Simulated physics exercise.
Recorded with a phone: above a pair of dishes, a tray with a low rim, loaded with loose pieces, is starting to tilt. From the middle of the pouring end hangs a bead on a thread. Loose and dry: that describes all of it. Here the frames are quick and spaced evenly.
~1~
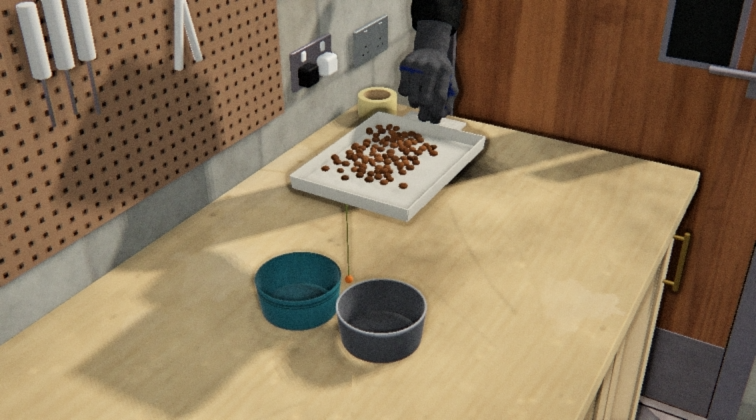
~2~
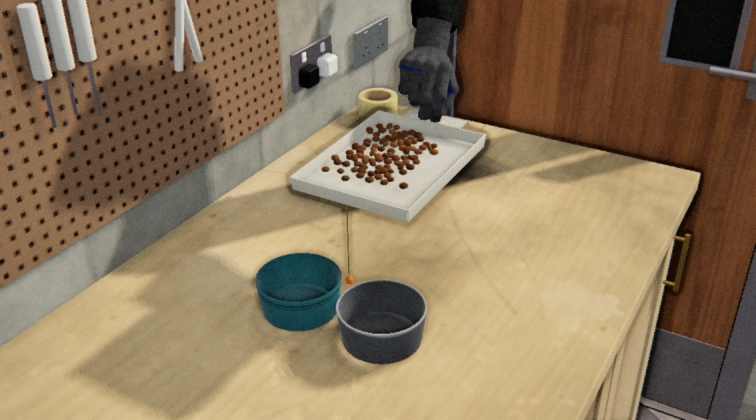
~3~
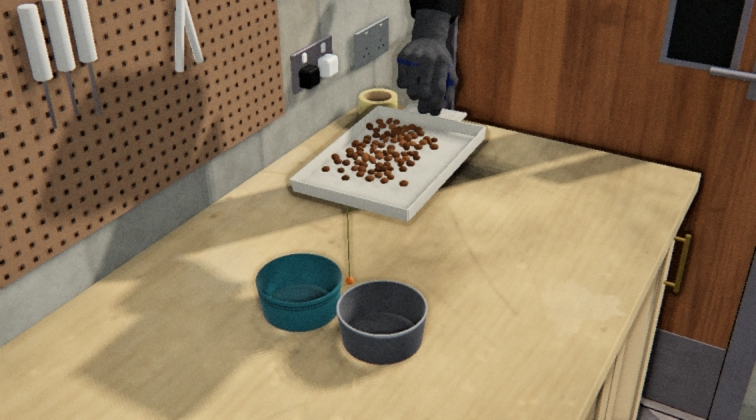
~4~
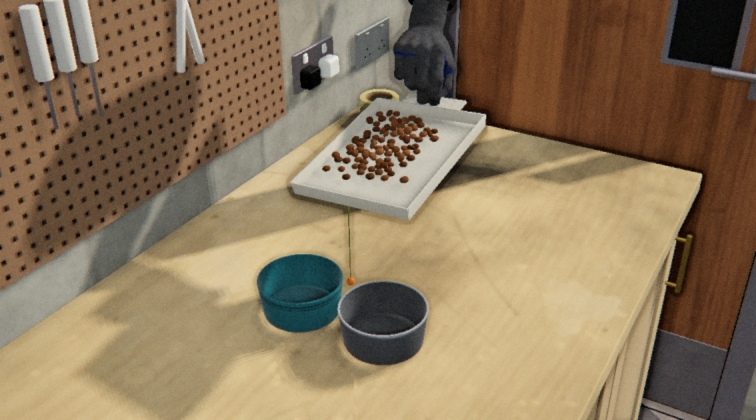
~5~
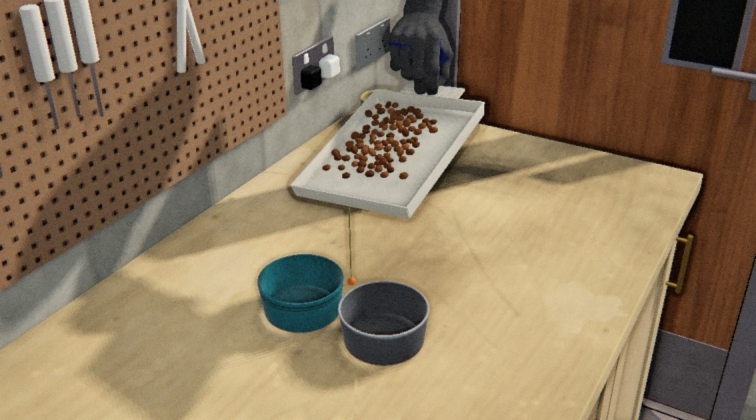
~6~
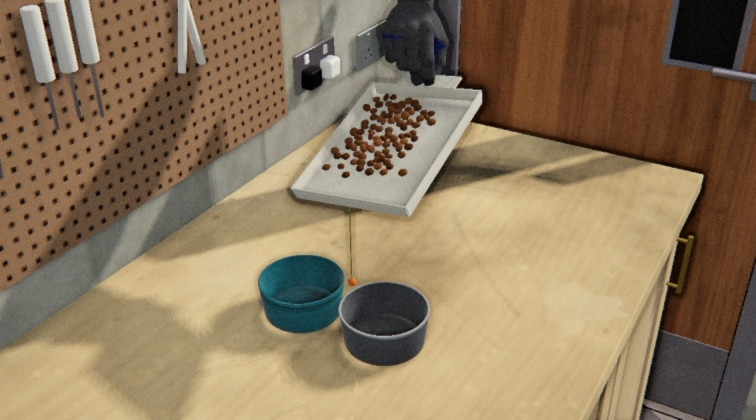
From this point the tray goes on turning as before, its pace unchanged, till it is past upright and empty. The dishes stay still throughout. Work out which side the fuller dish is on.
The left dish.
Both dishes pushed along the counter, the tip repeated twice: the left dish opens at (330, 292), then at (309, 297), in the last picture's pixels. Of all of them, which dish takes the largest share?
In the first try it's the left-side dish, and in the second it's the left-side dish.
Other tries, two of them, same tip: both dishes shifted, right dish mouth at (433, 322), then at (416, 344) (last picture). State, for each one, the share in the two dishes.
Estimate: 30 % first, 20 % second.
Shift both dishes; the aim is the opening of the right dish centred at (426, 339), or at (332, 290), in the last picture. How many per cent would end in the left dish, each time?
Around 20 and around 10 per cent, in that order.
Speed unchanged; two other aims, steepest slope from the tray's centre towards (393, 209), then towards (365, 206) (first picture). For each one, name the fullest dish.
In turn: The right-hand dish; the dish on the right.
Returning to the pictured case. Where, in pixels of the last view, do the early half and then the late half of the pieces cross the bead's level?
For the early half I get (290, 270), and for the late half (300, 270).
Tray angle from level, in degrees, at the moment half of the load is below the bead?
Somewhere around 100 degrees.
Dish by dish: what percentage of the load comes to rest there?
Left dish: 100 per cent; right dish: 0 per cent.
Shortly afterwards, tray tipped steeply; the whole lot on the tray.
Next, tray tipped past a quarter turn; near a third on the tray; near half in the left dish; a little in the air.
Some moments later, tray tipped past a quarter turn; all but a few in the left dish; only a few outside both.
In the end, tray tipped past a quarter turn; none at all in the right dish; all but a few in the left dish; only a few outside both.
